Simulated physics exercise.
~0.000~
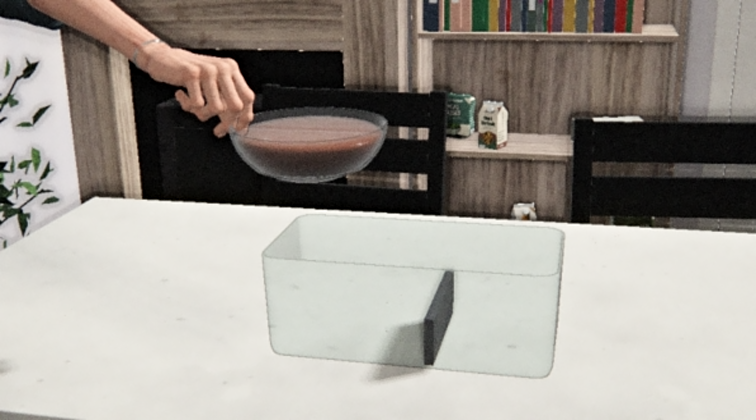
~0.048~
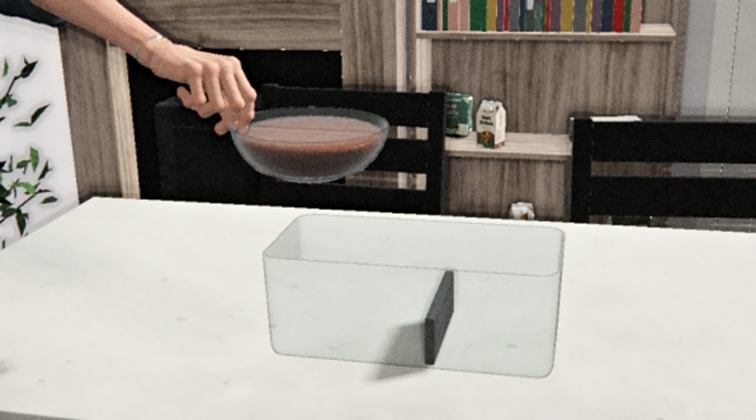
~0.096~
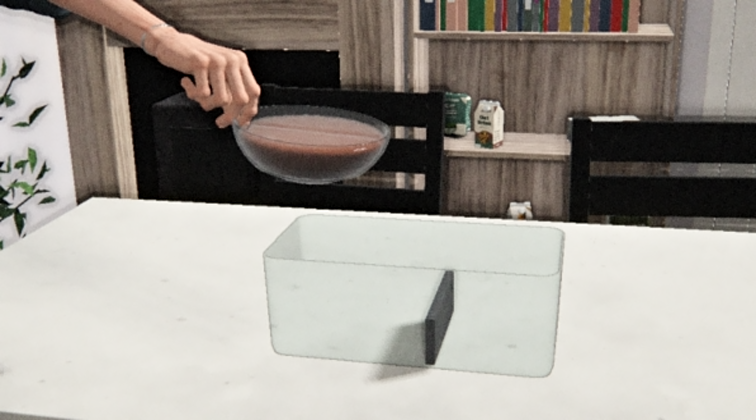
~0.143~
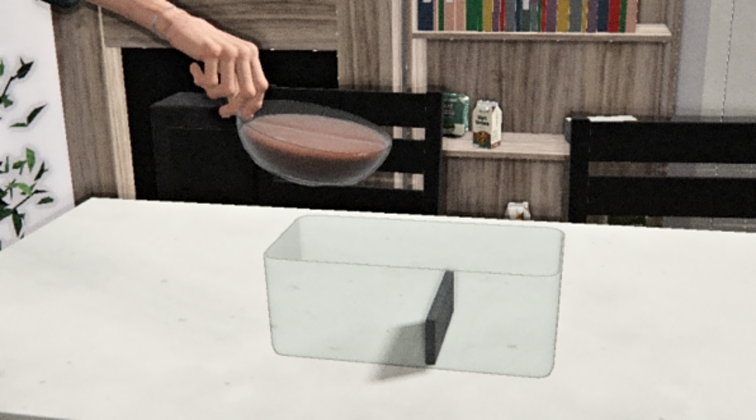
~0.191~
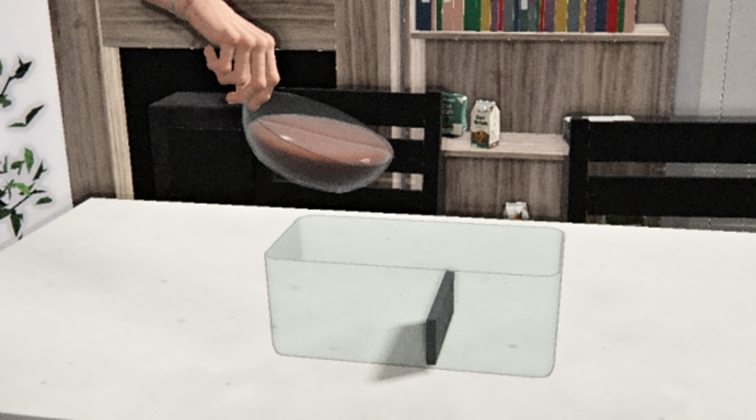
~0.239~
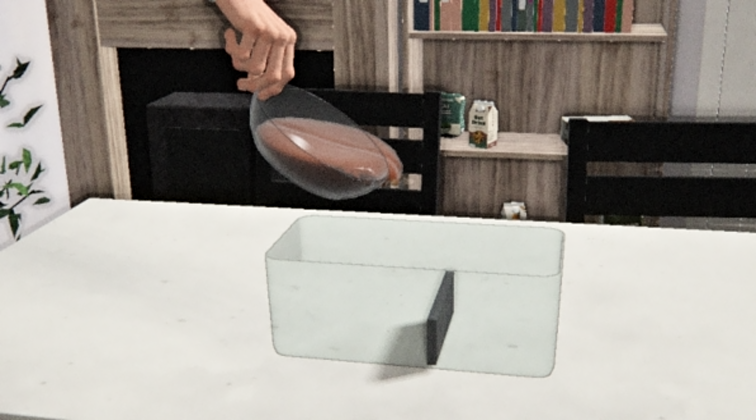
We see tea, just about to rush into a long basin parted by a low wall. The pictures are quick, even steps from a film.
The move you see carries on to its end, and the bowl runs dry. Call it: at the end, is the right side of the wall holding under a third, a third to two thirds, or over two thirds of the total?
The right side holds under a third of the total.
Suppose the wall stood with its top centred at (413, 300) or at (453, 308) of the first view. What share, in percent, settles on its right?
Roughly 55 per cent first and roughly 20 per cent second.
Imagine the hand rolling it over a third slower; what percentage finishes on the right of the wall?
It comes to around 30 per cent.
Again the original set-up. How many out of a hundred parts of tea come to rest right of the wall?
15 % or thereabouts.
A moment on, the bowl is tipped right over and 1 per cent is still to pour, 81 is left of the wall and 13 right of it.
Next, the bowl is tipped right over and 0 per cent is still to pour, 69 is left of the wall and 13 right of it.
Then the bowl is tipped right over and 0 per cent is still to pour, 74 is left of the wall and 14 right of it.
Later the bowl is tipped right over and 0 per cent is still to pour, 74 is left of the wall and 15 right of it.
At rest 74 per cent lies left of the wall, 15 right of it and 11 outside.
